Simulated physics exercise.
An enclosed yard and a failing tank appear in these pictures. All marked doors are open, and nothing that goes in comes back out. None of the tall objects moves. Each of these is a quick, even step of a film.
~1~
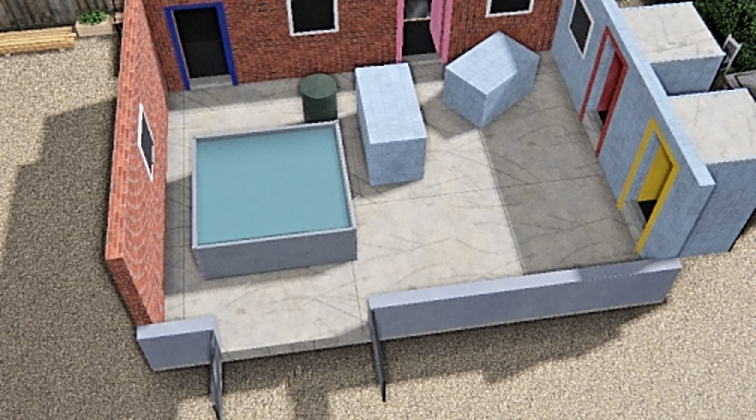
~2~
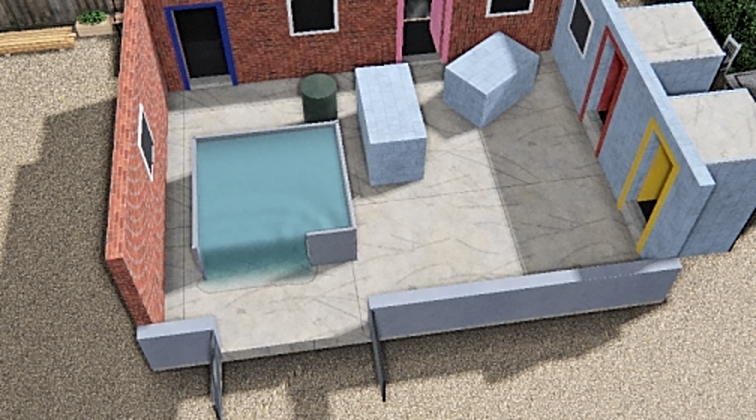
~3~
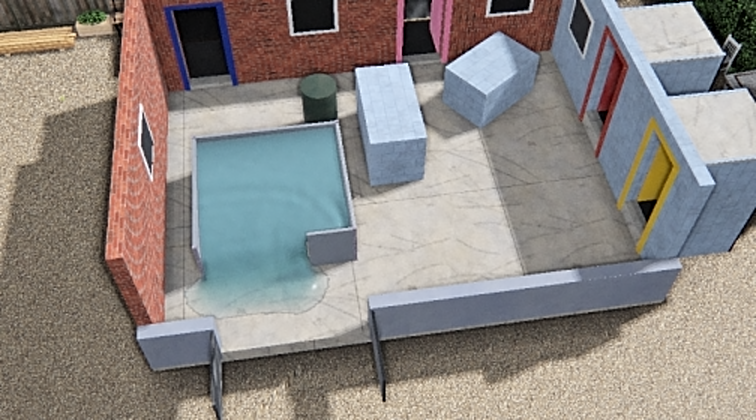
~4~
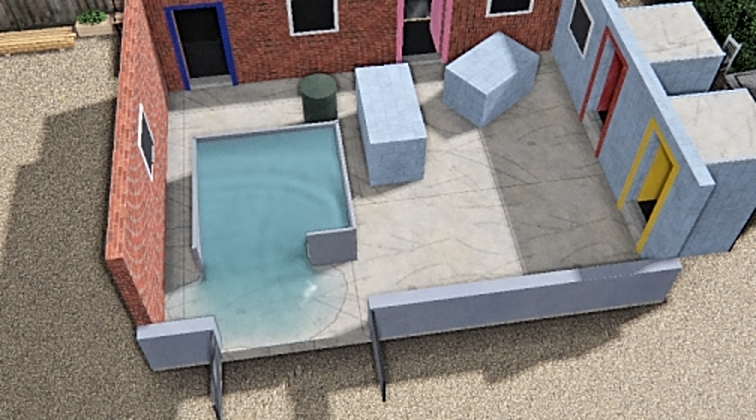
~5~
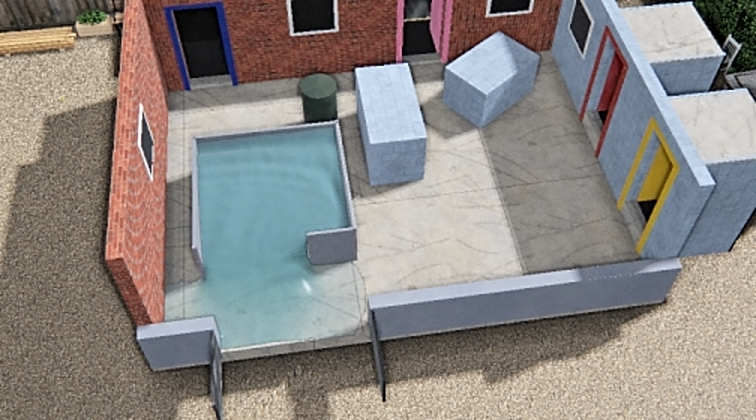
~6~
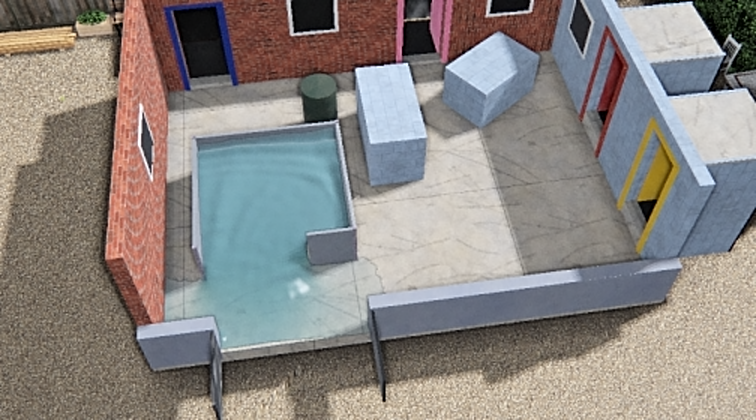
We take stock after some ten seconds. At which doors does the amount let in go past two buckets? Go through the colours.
My prediction: Yellow door: Not over the line on that one. Red door: Not over the line on that one. Blue door: Over the line on that one. Pink door: Not over the line on that one.
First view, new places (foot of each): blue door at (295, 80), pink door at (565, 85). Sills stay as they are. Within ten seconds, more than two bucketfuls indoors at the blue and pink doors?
Well, the blue one stays within bounds, and as for the pink one, it stays within bounds.
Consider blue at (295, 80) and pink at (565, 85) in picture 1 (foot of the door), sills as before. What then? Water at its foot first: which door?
I say the one in blue.
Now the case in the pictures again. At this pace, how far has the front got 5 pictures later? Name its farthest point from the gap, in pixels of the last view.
Close to (460, 306).
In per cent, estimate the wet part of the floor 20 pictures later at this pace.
I'd estimate some 20 per cent.
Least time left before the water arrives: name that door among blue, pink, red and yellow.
It's the door marked blue.
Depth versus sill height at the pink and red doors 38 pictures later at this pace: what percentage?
I'd say around 10 and 0 in a hundred.
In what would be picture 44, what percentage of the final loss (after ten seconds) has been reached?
My reading is about 85 per cent.
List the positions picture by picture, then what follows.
Still water in the open tank at (271, 184), in the first frame.
The front is at (200, 282), out from the gap at (257, 262), in the second frame.
Water pours out at (257, 262) and has run to (194, 300), in the third frame.
Water pours out at (257, 263) and has run to a hidden place, in the fourth frame.
Water pours out at (257, 263) and has run to a hidden place, in the fifth frame.
Water pours out at (257, 263) and has run to a hidden place, in the sixth frame.
A moment on, water covers 10 % of the floor; the yellow door not reached, the red door not reached, the blue door not reached, the pink door not reached.
Next, water covers 15 % of the floor; the yellow door not reached, the red door not reached, the blue door not reached, the pink door not reached.
Then, water covers 20 % of the floor; the yellow door not reached, the red door not reached, the blue door under two buckets in, the pink door not reached.
Later, water covers 35 % of the floor; the yellow door not reached, the red door not reached, the blue door far over two buckets in, the pink door not reached.
In the end, water covers 45 % of the floor; the yellow door not reached, the red door not reached, the blue door far over two buckets in, the pink door wet at the sill, nothing in.
